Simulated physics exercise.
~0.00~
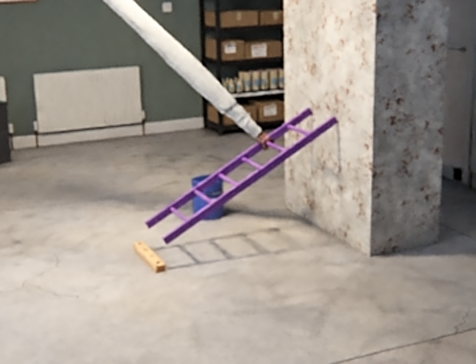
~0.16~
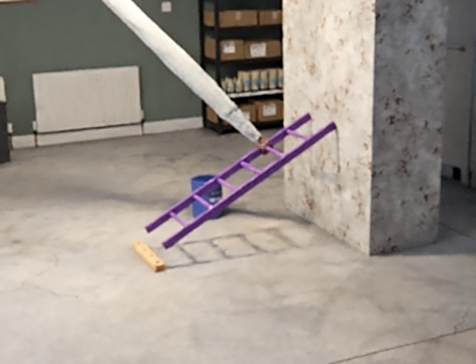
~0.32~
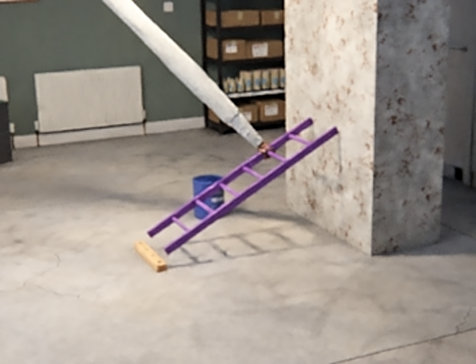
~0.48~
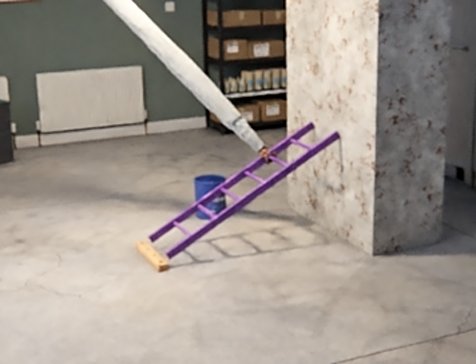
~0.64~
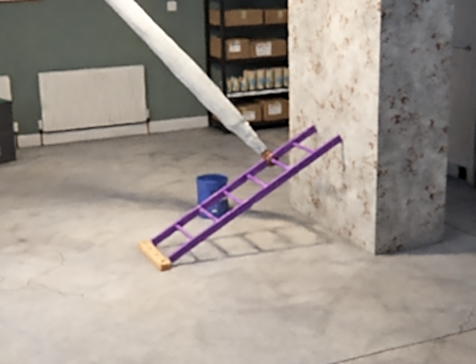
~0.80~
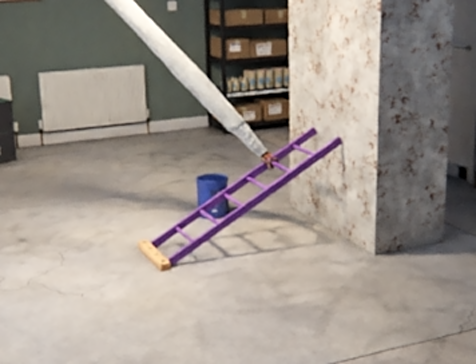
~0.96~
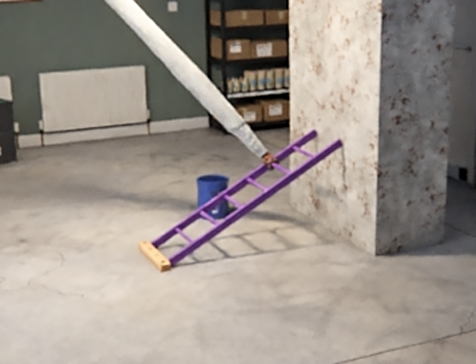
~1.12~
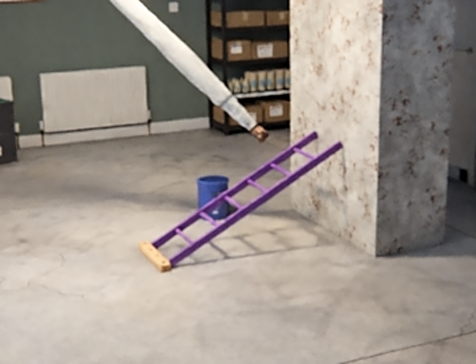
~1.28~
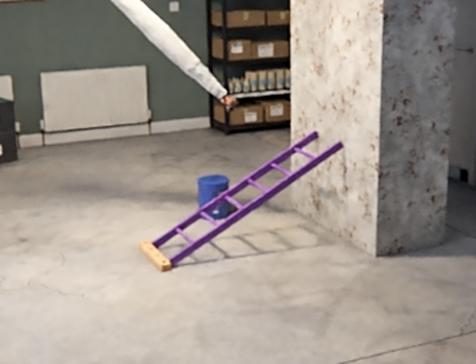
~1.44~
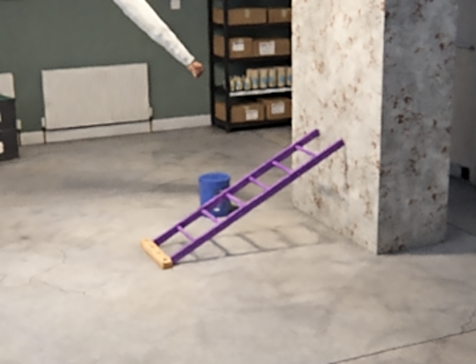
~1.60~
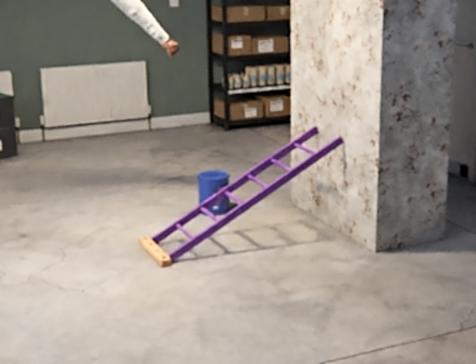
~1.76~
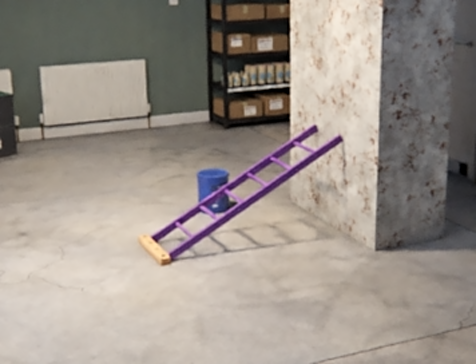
A purple ladder being lowered by a hand against a wooden batten, then staying leaned on a pillar after the hand withdraws.
